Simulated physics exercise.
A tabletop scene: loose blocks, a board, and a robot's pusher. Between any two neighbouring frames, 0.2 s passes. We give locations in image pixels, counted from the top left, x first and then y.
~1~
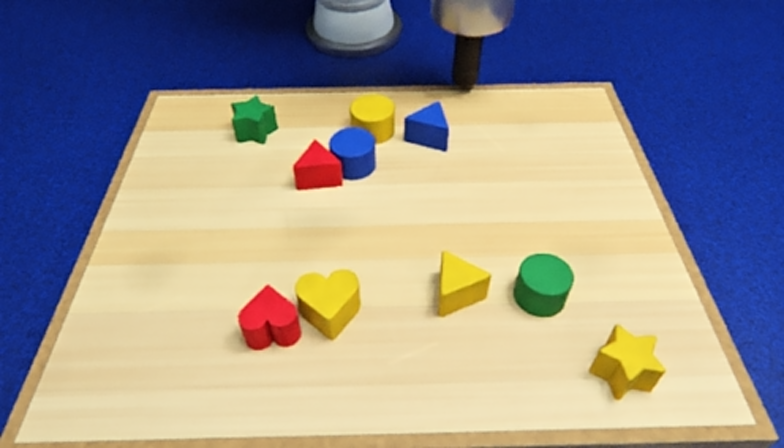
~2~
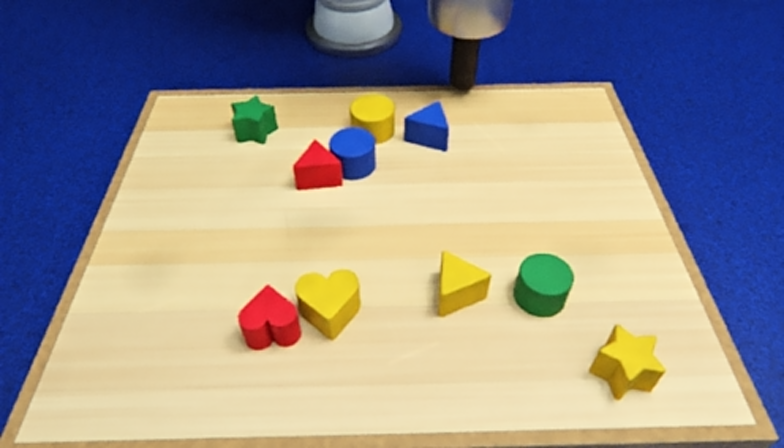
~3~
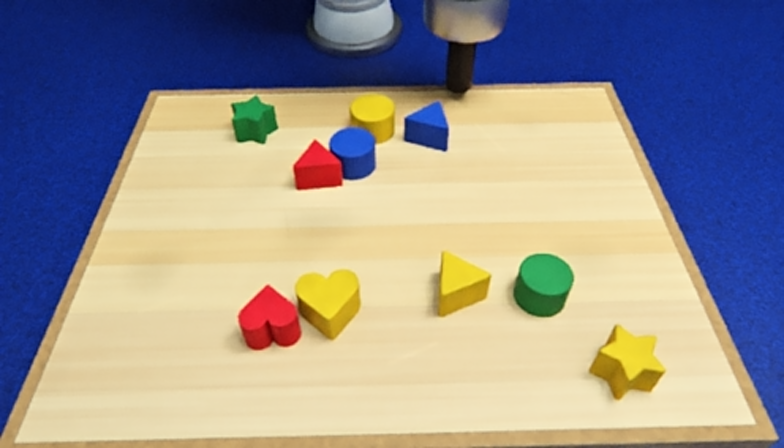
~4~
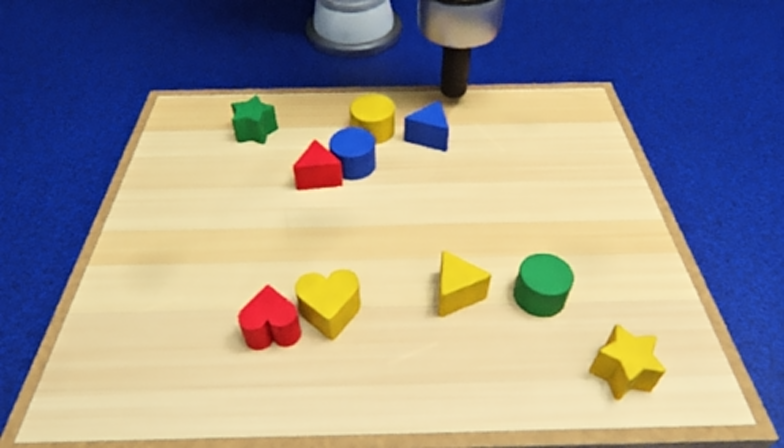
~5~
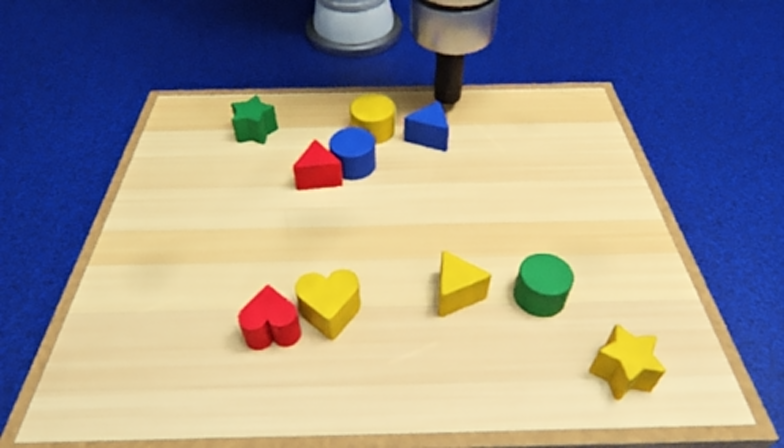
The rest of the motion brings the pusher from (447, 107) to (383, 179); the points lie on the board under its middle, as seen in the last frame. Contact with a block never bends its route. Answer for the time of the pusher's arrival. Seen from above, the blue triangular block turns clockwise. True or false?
The statement is false.
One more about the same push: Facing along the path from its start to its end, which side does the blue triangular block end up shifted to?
It goes left.
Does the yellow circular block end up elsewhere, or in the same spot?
That block stands still.
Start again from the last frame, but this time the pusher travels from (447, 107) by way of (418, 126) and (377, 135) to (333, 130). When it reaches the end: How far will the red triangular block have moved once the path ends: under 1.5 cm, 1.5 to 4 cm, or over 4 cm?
The shift is below 1.5 cm.
The first path, step by step. One third of the way, pusher at (426, 120); blue triangular block at (422, 130).
Two thirds of the way, pusher at (405, 143); blue triangular block at (417, 155), turned 50° anticlockwise.
At the end, pusher at (383, 170); blue circular block not moved; yellow circular block not moved; blue triangular block at (414, 166), turned 115° anticlockwise.
